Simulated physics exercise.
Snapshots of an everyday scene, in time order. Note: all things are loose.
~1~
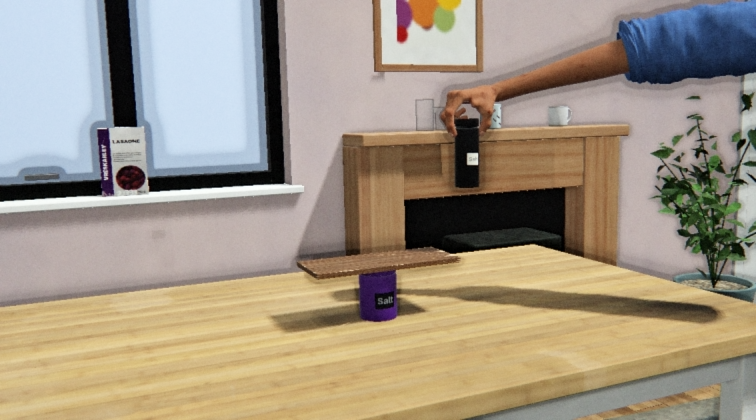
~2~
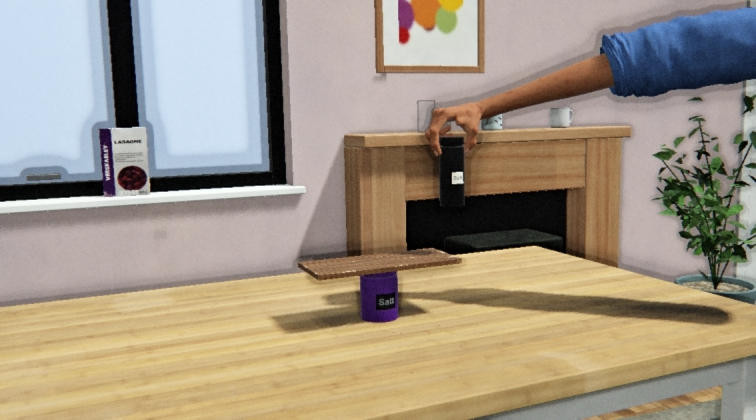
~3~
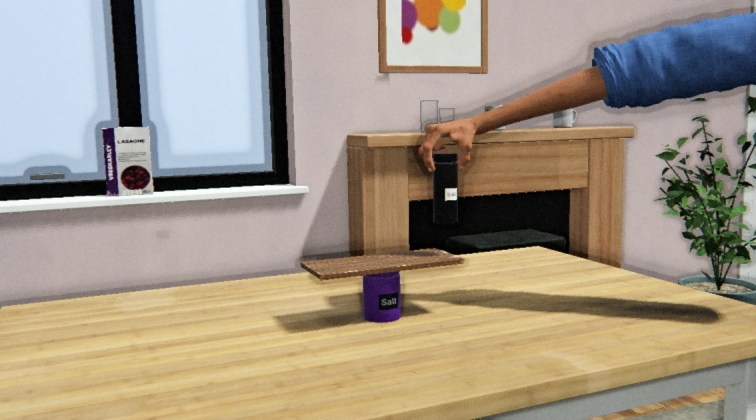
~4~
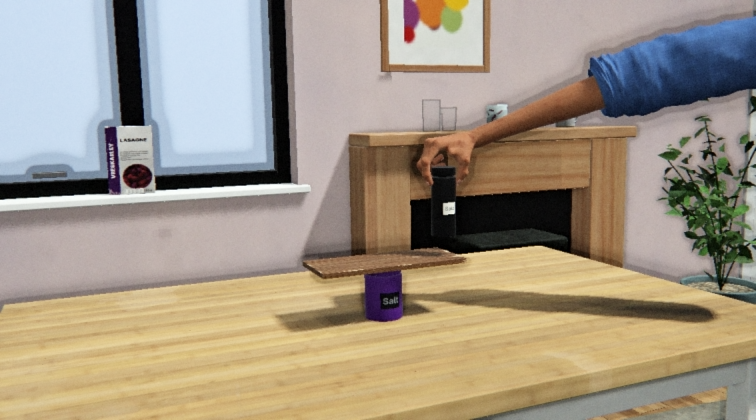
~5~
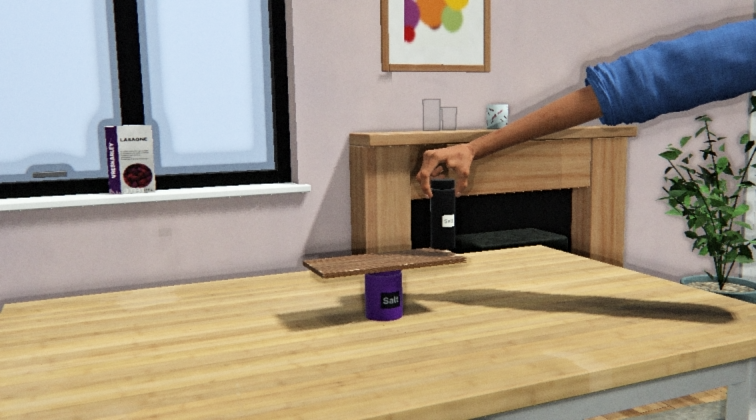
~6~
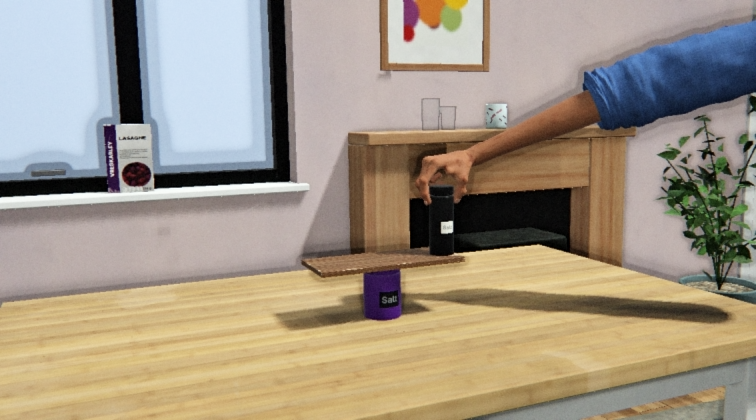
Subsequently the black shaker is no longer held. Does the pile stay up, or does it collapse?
It collapses.
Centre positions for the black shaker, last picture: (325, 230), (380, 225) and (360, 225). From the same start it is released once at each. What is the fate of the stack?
The first time it collapses, the second time it stays standing, and the third time it stays standing.
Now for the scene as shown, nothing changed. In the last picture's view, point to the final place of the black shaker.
About (499, 294).
Then, 0.30 s past the last view, black shaker now fallen; brown board rocked 18° from its first pose.
Then, 0.50 s past the last view, brown board rocked 58° from its first pose.
Then, 0.80 s past the last view, brown board rocked 37° from its first pose.
Finally, fallen, black shaker; down or leaning hard in the stack, brown board; purple jar still in place. Final places as the last picture's camera would see them, black shaker near (499, 293). The stack loses its balance.
